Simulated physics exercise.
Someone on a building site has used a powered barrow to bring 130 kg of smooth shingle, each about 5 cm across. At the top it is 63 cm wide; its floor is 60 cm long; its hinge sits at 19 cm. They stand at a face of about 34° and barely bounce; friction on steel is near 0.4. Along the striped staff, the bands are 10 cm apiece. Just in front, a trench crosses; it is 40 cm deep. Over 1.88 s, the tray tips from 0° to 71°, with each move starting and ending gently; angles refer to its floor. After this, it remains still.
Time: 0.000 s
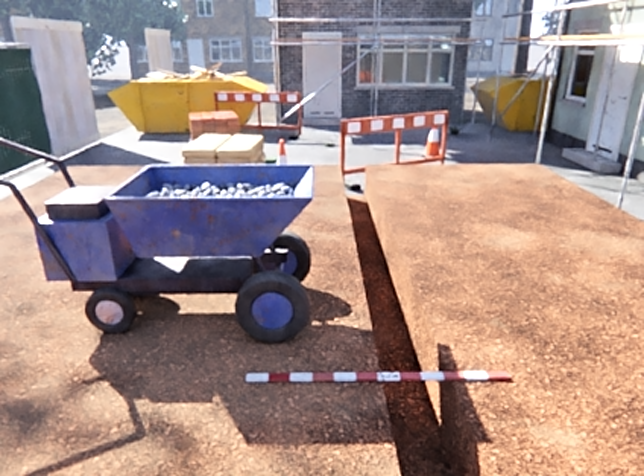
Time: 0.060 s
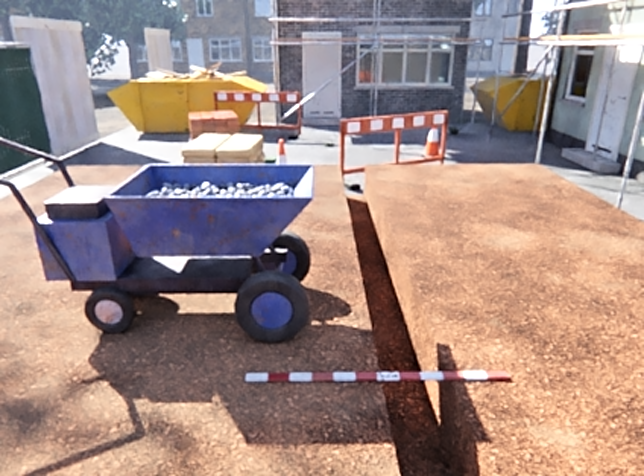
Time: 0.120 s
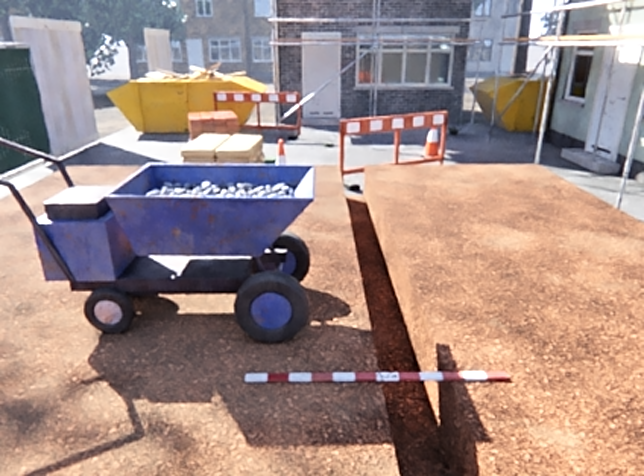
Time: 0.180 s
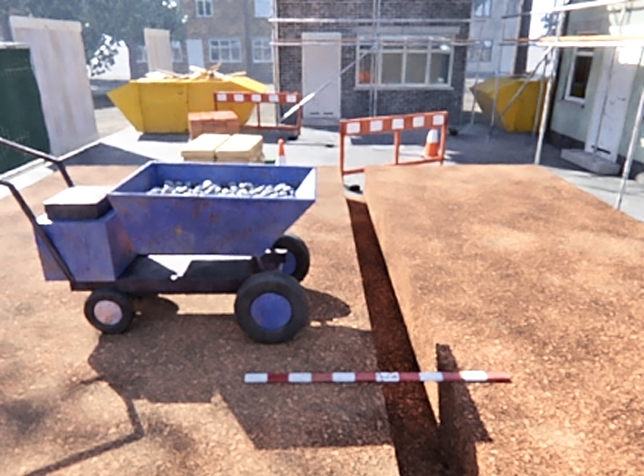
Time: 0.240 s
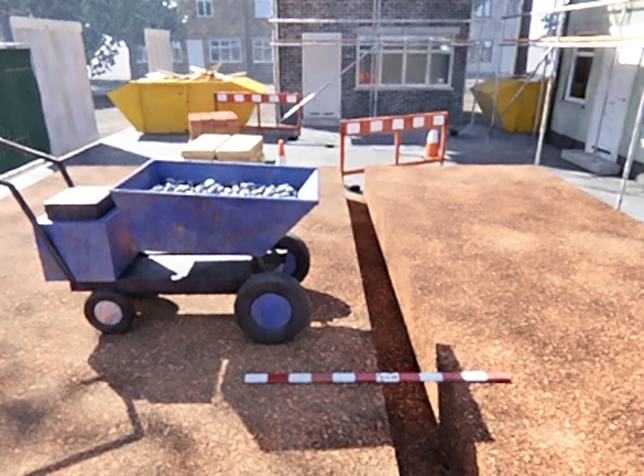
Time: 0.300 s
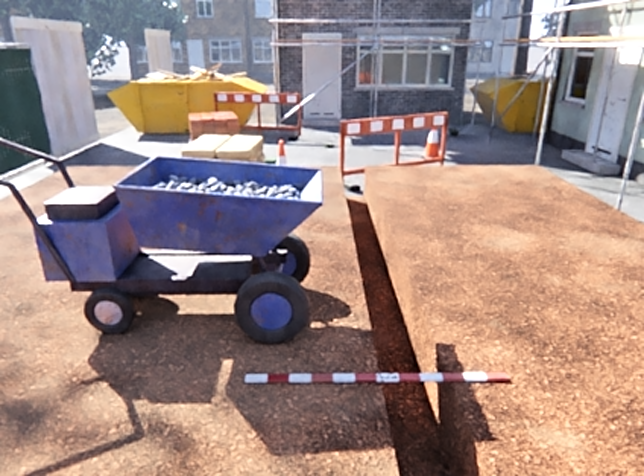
In the video, a blue wheeled barrow loaded with grey stones stands on brown ground beside a narrow trench and a red-and-white striped staff, and its tray tilts very slightly toward the right while the barrow's wheels stay still.
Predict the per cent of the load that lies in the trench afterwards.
60 per cent.
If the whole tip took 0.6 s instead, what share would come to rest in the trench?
Then some 40 per cent would.
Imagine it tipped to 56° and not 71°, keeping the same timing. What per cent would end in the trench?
I'd expect around 55 in a hundred.
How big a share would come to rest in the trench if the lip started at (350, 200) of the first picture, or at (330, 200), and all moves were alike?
Roughly 20 percent for the first, and 40 percent for the second.
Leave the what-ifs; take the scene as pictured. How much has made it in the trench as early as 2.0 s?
I'd put it near 35 per cent.
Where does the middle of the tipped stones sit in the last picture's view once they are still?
Resting centre: About (413, 350).
After 1.4 s the floor is at 60°; 99 % in the tray, 1 % in the trench; the foremost stones are at (399, 264).
After 2.0 s the floor is at 71°; 32 % in the tray, 36 % in the trench, 32 % past the trench; the foremost stones are at (522, 312).
After 2.3 s the floor is at 71°; 9 % in the tray, 50 % in the trench, 40 % past the trench; the foremost stones are at (580, 307).
After 4.3 s the floor is at 71°; 0 % in the tray, 60 % in the trench, 40 % past the trench; the foremost stones are at (606, 301).
